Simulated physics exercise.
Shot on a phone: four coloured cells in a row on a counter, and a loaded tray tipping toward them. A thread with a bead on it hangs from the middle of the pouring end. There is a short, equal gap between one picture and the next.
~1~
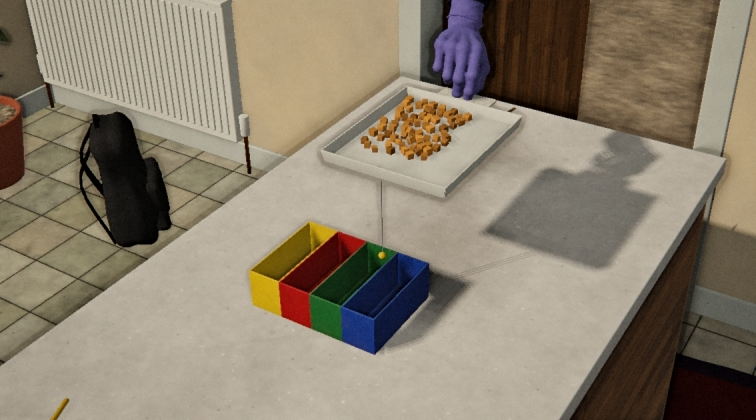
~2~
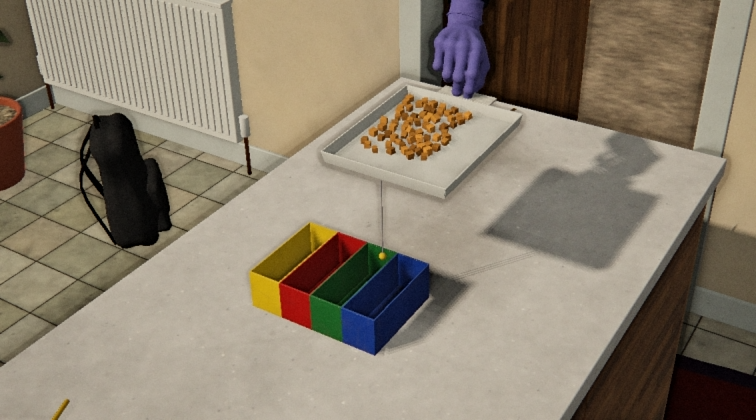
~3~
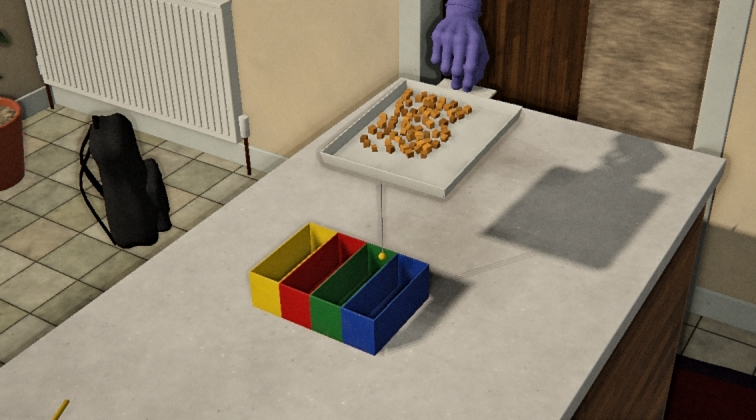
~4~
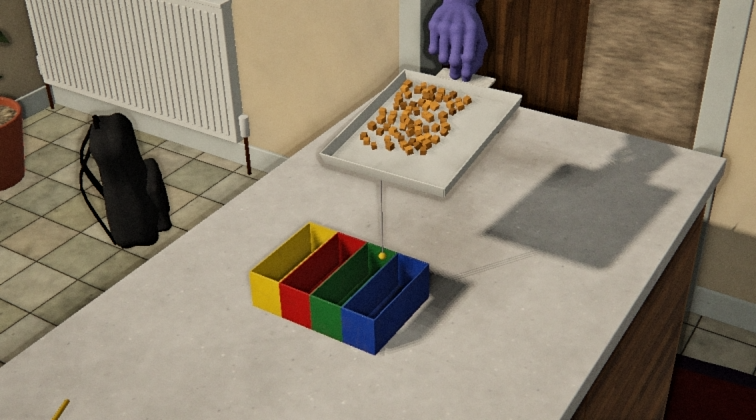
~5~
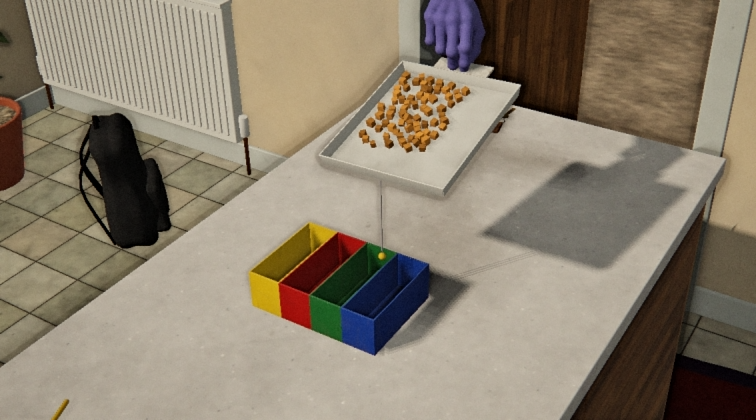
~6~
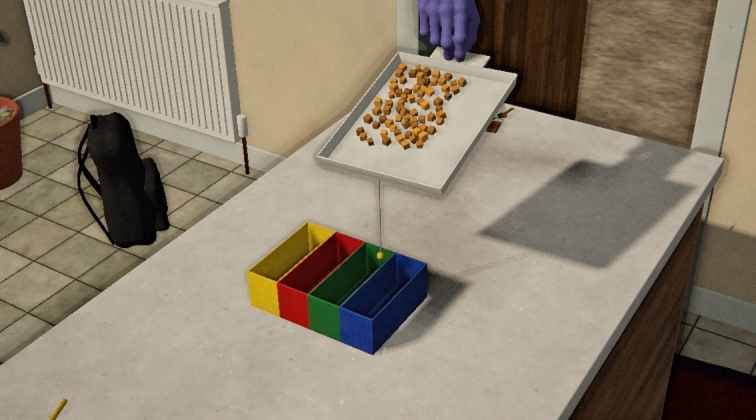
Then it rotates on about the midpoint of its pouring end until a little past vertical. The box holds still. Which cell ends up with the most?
The red cell.
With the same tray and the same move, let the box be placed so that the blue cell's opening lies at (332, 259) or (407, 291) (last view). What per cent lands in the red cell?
0 and 30 in a hundred.
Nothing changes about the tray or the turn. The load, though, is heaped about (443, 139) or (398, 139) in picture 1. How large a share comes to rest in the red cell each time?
You'd get 20 % the first time and 40 % the second.
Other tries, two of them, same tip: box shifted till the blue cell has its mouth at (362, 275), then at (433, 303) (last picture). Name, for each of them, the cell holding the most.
The cell in green, then the yellow one.
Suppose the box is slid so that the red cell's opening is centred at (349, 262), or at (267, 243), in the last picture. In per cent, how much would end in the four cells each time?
In order: 100 per cent and 60 per cent.
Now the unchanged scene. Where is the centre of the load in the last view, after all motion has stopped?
Somewhere around (319, 300) in the last picture.
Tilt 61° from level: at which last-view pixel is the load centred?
Check around (354, 153) in the last picture.
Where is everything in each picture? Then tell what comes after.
The first frame shows corners of the pouring end near (324, 150) and (444, 186), level; middle of the load near (411, 131), croutons; bead on its thread near (382, 255); yellow cell near (265, 290); red cell near (295, 302); green cell near (326, 314); blue cell near (358, 327).
The second frame shows corners of the pouring end near (324, 151) and (444, 187), level; middle of the load near (411, 131).
The third frame shows corners of the pouring end near (324, 152) and (443, 187), tipped barely, lowest at the left corner; middle of the load near (410, 128).
The fourth frame shows corners of the pouring end near (323, 153) and (443, 186), tipped a little, lowest at the left corner; middle of the load near (410, 122).
The fifth frame shows corners of the pouring end near (322, 154) and (442, 186), tipped a little, lowest at the left corner; middle of the load near (408, 117).
The sixth frame shows corners of the pouring end near (320, 155) and (439, 186), tipped clearly, lowest at the left corner; middle of the load near (405, 112); yellow cell near (264, 291); red cell near (293, 303); green cell near (324, 315); blue cell near (356, 328).
Shortly afterwards, tray tipped steeply; all but a few on the tray; a little falling or outside the box.
Next, tray tipped right over; the bulk on the tray; a little in the red cell; a little in the blue cell; a little in the green cell; only a few in the yellow cell; a little falling or outside the box.
Some moments later, tray tipped past a quarter turn; near half in the red cell; near a quarter in the green cell; a little in the yellow cell; a little in the blue cell; only a few falling or outside the box.
In the end, tray tipped past a quarter turn; near half in the red cell; near a quarter in the green cell; a little in the yellow cell; a little in the blue cell; only a few outside the box.
